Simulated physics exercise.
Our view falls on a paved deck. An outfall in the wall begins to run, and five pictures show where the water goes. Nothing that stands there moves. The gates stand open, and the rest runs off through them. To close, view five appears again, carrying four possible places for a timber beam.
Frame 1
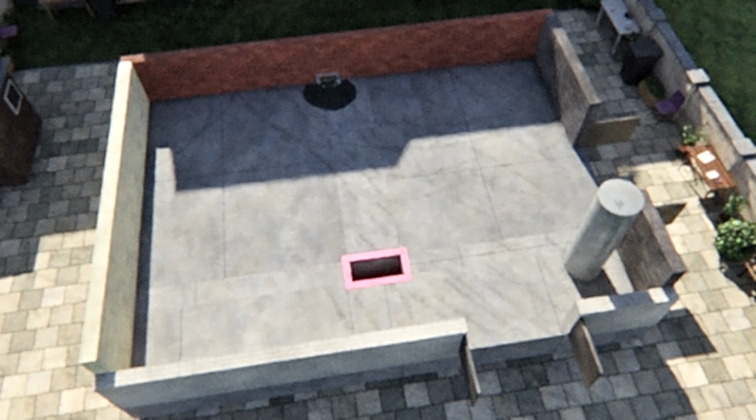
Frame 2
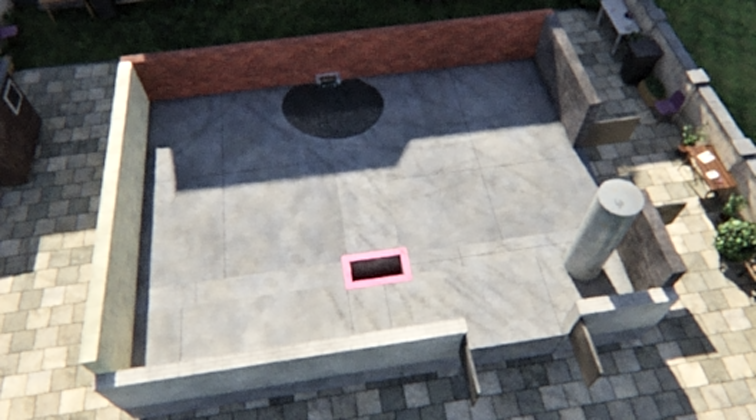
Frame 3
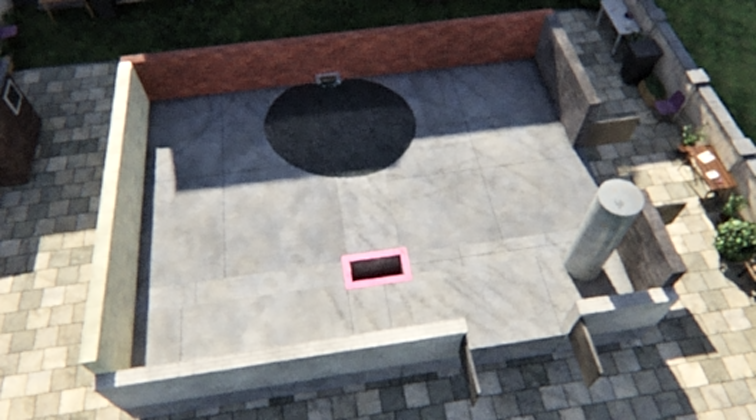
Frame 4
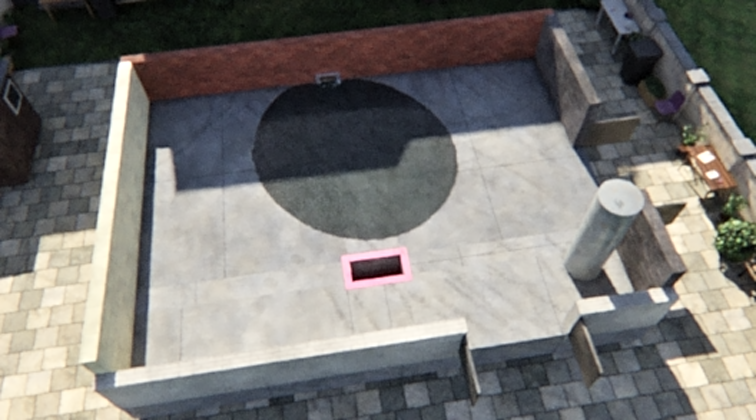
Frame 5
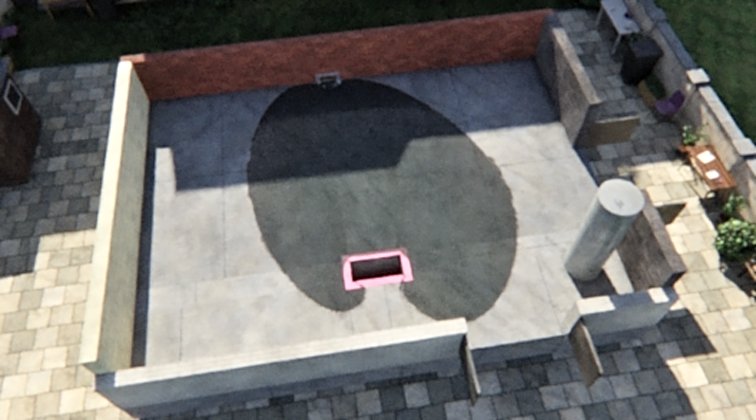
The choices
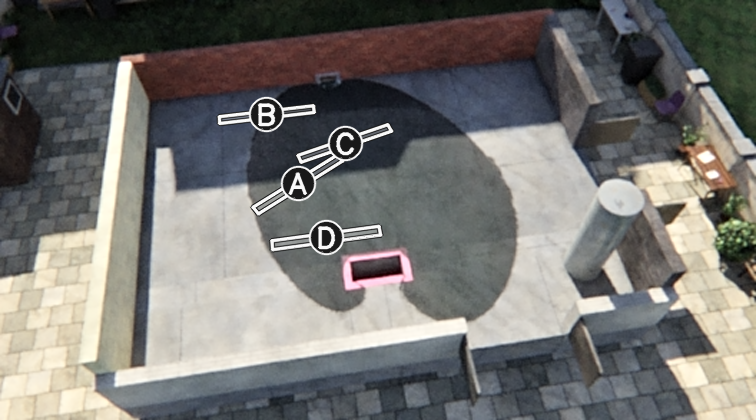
A dark wet patch spread out from a small outlet by the red brick wall, growing across the grey walled deck toward the viewer until it reached the pink-edged drain and passed around both sides.
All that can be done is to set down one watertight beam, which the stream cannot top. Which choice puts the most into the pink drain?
B works best here.
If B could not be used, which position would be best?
That is position A.
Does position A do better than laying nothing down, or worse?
Position A is worse.
On the marked copy, A from (255, 210) to (339, 158); B from (219, 120) to (313, 109); C from (299, 158) to (389, 127); D from (272, 245) to (379, 230).
With A, about 12 % of the stream goes into the pink drain, about 85 % out by the gates.
With B, about 28 % of the stream goes into the pink drain, about 66 % out by the gates.
With C, about 8 % of the stream goes into the pink drain, about 90 % out by the gates.
With D, about 5 % of the stream goes into the pink drain, about 93 % out by the gates.
